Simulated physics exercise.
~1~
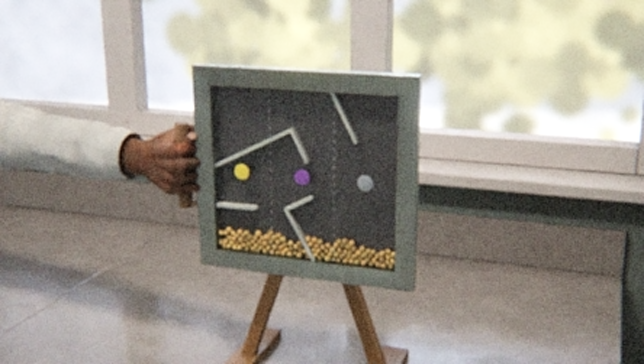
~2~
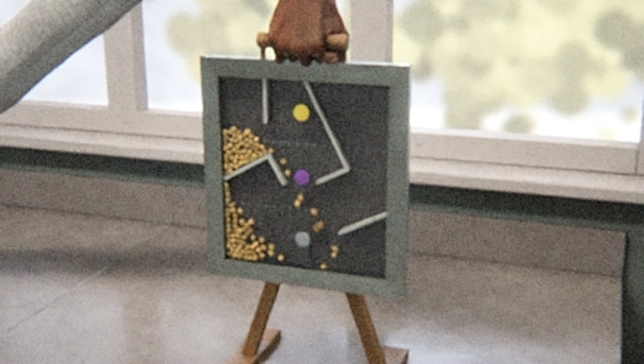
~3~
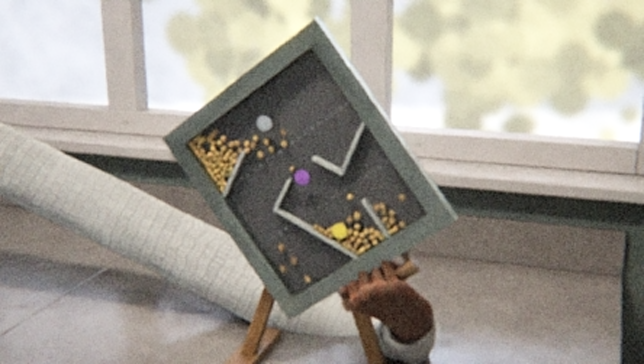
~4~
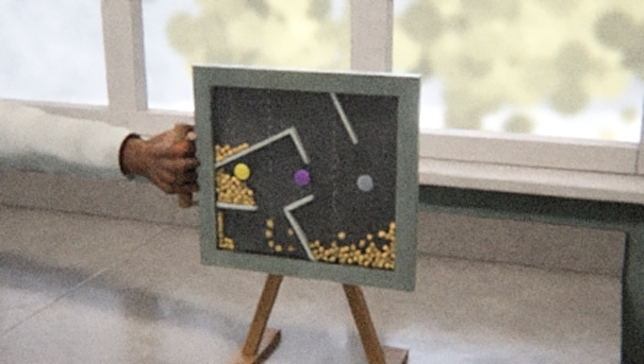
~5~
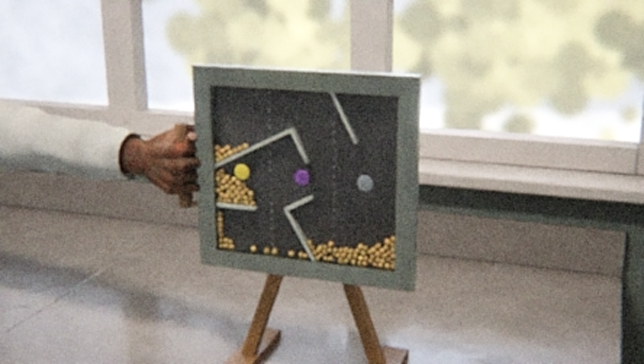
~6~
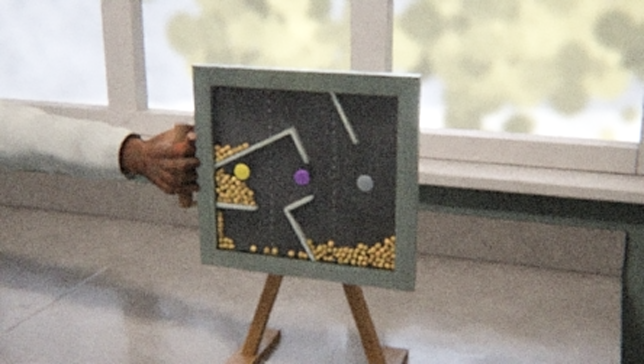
We see a hand turn a square, clear-fronted box of chickpeas clockwise on its stand through a full circle, the chickpeas tumbling past angled strips and coloured stickers, until it rests upright with some held on the left strips and the others along the bottom.
